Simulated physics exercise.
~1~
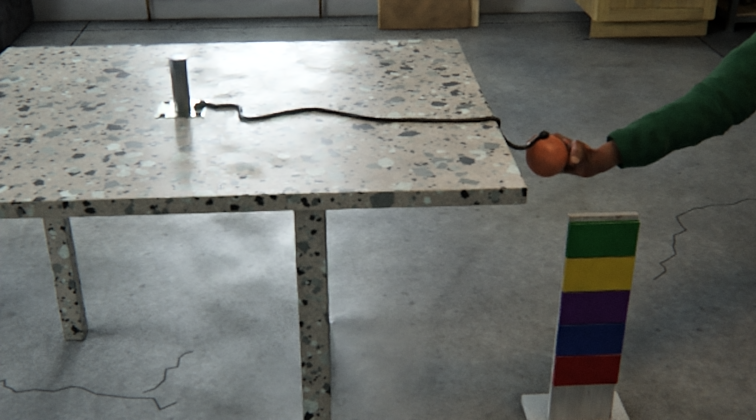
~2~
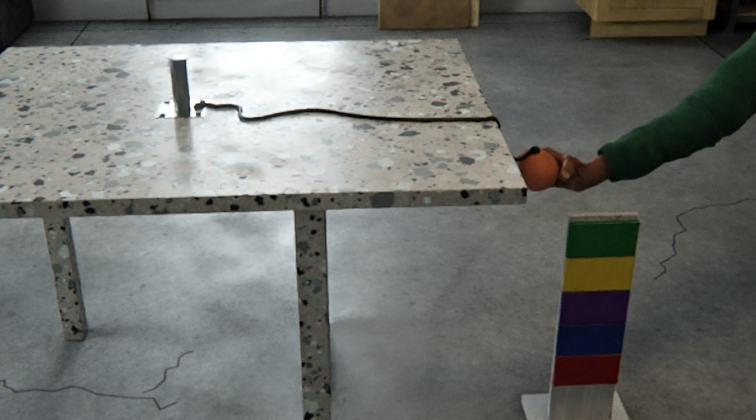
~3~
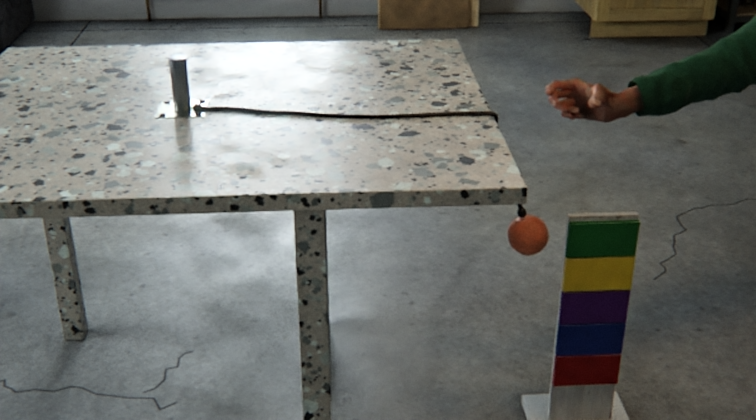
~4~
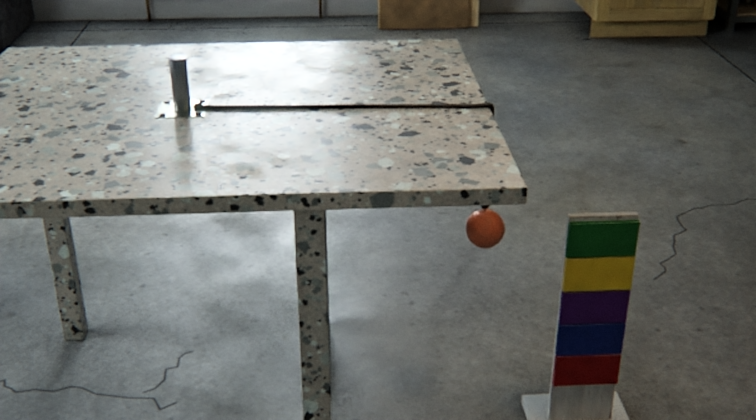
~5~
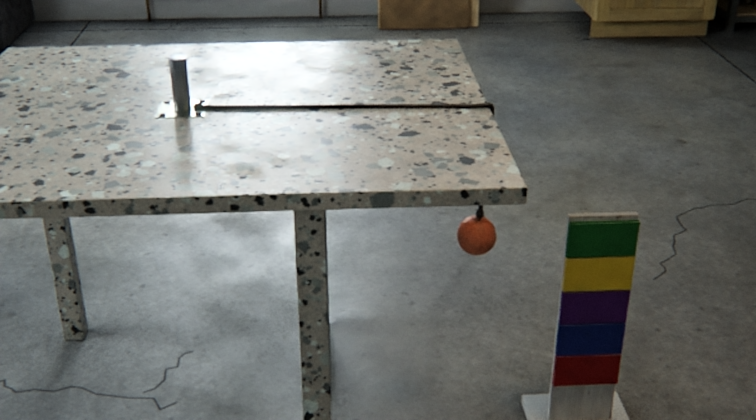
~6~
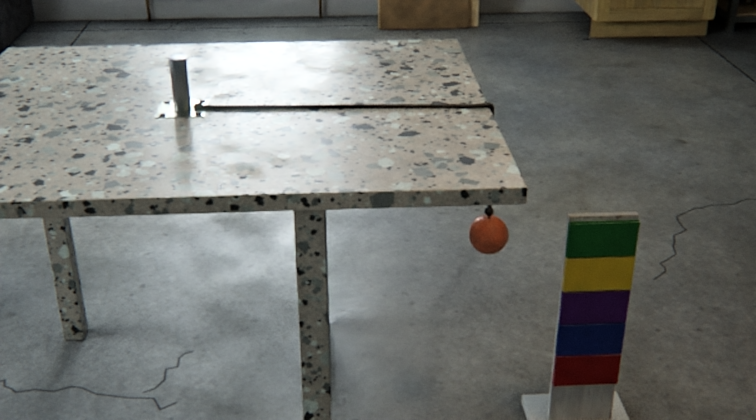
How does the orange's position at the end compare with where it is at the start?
At the start the orange is held in a hand just beyond the right edge of the table, above the colour scale's height. At the end it hangs on the cord lower down and further left, just below the tabletop and level with the green band.
In a room with a cracked grey concrete floor, a still camera looks slightly down on a speckled stone table. A dark cord runs from a short grey post on the tabletop to an orange held by a green-sleeved hand just past the right edge. On the floor to the right stands a scale with green, yellow, purple, blue and red bands from top to bottom. The hand lowers the orange slightly, lets go and draws back out of view. The orange drops, the cord straightens, and the fruit swings left, then slightly right. It ends hanging below the tabletop, level with the green band.
